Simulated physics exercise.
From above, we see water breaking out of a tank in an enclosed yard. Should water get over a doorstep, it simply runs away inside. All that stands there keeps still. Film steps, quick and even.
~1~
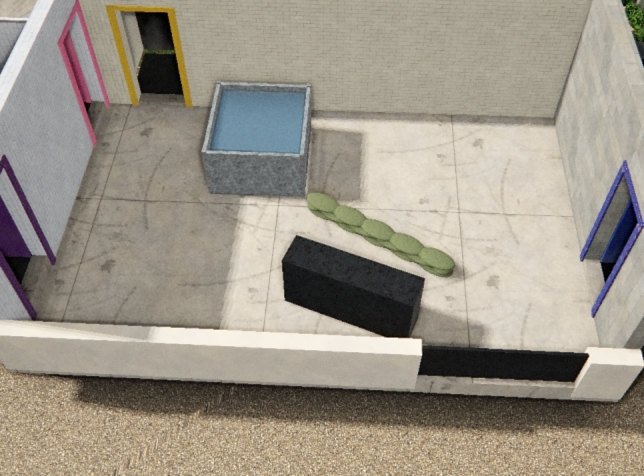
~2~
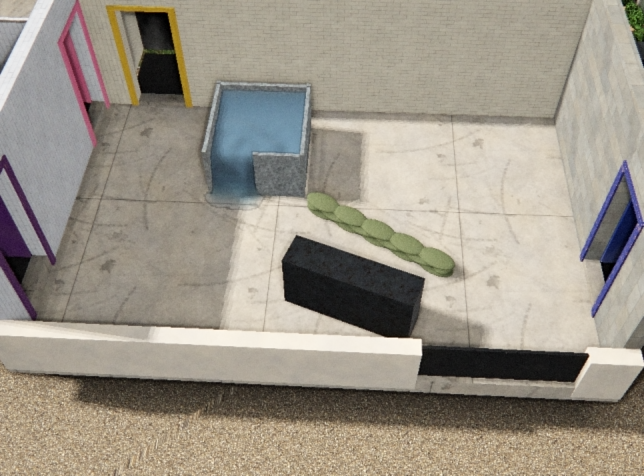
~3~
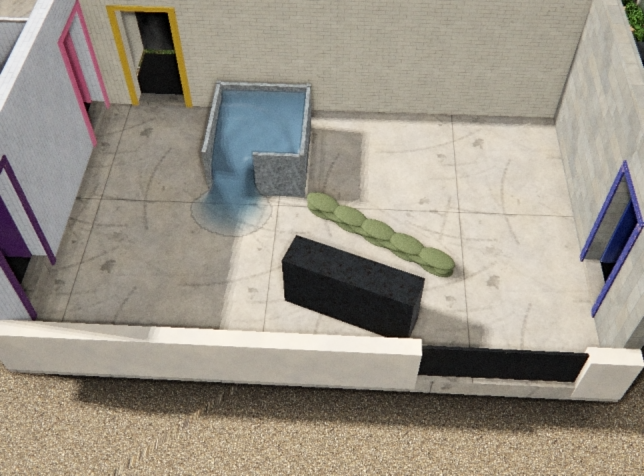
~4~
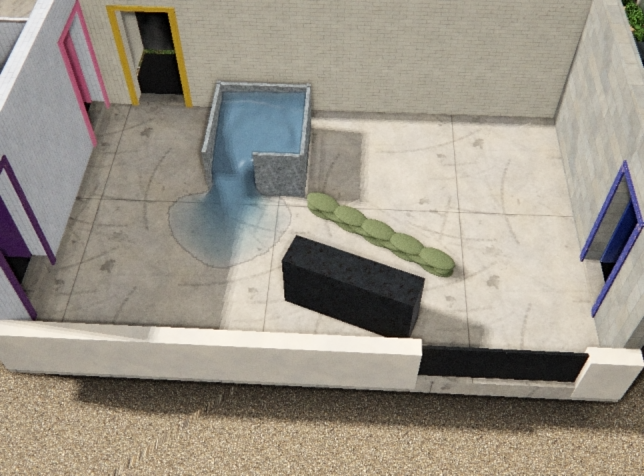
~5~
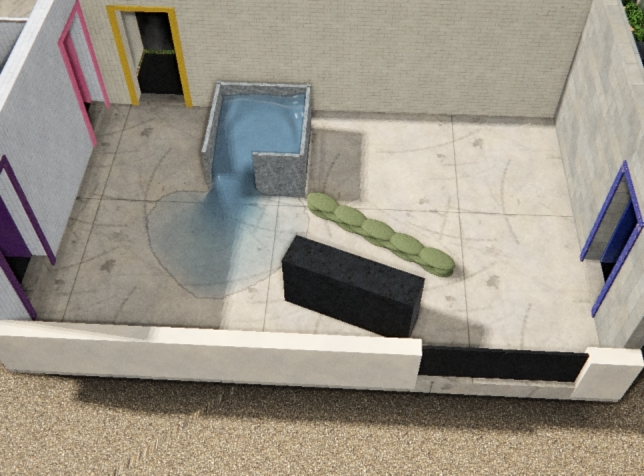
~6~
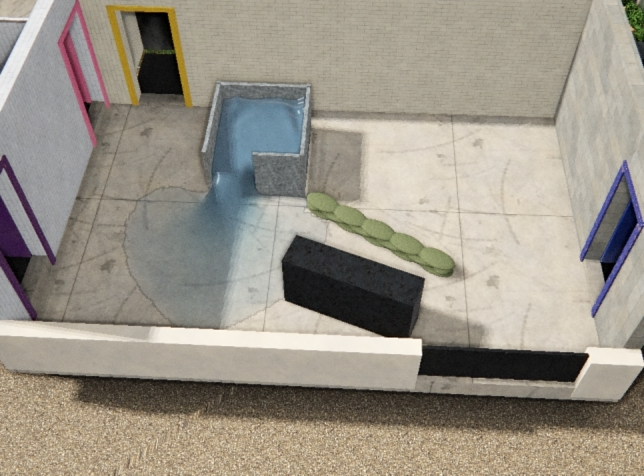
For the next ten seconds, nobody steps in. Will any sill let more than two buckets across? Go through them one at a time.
The pink door does not; the yellow door does; the purple door does not; the blue door does not.
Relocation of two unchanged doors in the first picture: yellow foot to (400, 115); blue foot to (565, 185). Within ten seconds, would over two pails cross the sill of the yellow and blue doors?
The yellow door falls short, while the blue door falls short.
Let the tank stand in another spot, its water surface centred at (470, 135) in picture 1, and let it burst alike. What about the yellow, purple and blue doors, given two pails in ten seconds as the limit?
The yellow door falls short, the purple door falls short, and the blue door overshoots the limit.
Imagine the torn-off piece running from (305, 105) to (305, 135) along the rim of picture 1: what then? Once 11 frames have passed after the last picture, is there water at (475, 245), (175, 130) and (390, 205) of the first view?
Submerged, untouched, submerged.
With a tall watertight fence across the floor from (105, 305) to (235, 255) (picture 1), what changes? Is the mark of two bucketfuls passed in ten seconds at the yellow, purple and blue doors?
Result - yellow door: Stays within the limit; purple door: Overshoots; blue door: Stays within the limit.
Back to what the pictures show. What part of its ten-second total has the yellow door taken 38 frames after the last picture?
Result: 25 % of the ten-second total.
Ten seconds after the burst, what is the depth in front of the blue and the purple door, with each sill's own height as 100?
The first comes to about 40 percent, the second to about 40 percent.
A moment on, water covers 30 % of the floor; the pink door not reached, the yellow door not reached, the purple door wet at the sill, nothing in, the blue door not reached.
Next, water covers 35 % of the floor; the pink door not reached, the yellow door not reached, the purple door wet at the sill, nothing in, the blue door not reached.
Then, water covers 40 % of the floor; the pink door not reached, the yellow door not reached, the purple door wet at the sill, nothing in, the blue door not reached.
Later, water covers 65 % of the floor; the pink door wet at the sill, nothing in, the yellow door under two buckets in, the purple door wet at the sill, nothing in, the blue door wet at the sill, nothing in.
In the end, water covers 85 % of the floor; the pink door wet at the sill, nothing in, the yellow door over two buckets in, the purple door wet at the sill, nothing in, the blue door wet at the sill, nothing in.
